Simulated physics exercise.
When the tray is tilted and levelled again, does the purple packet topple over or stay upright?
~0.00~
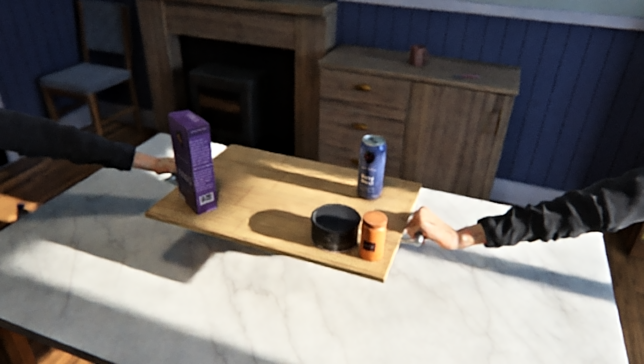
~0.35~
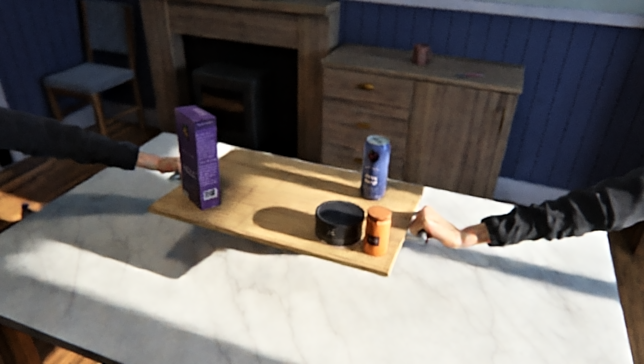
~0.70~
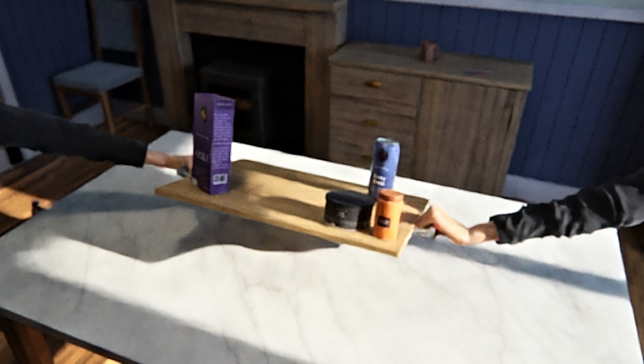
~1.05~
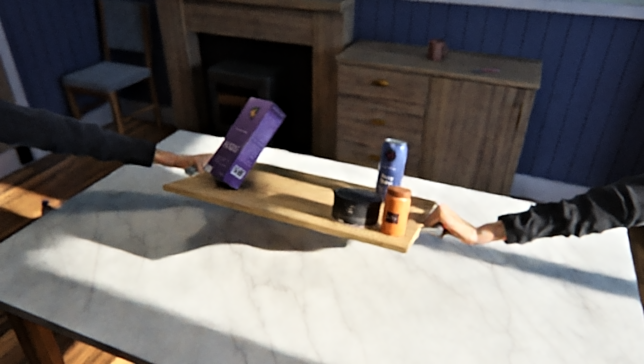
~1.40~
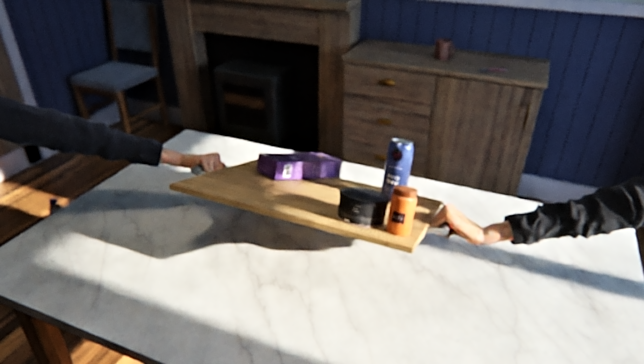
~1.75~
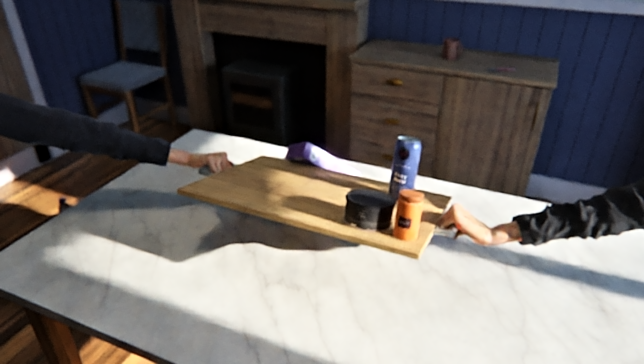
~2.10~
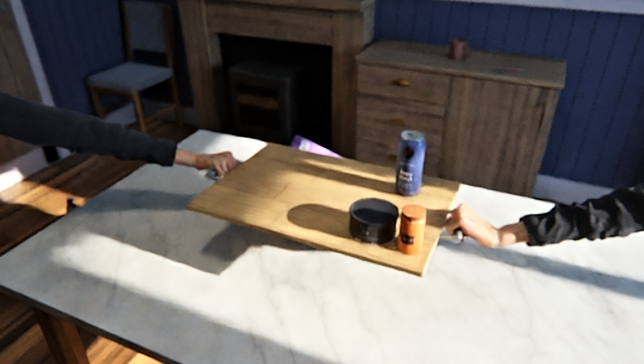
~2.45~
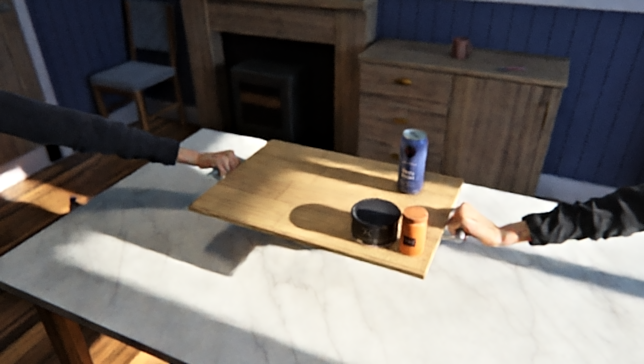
The purple packet topples over as the tray tilts, and it goes off the far edge.
Above a marble-topped table in a room with a fireplace, two hands tilt a wooden tray away, and a tall purple packet topples and drops off the far edge. The tray levels again with the blue can, black tub and orange shaker still on it.
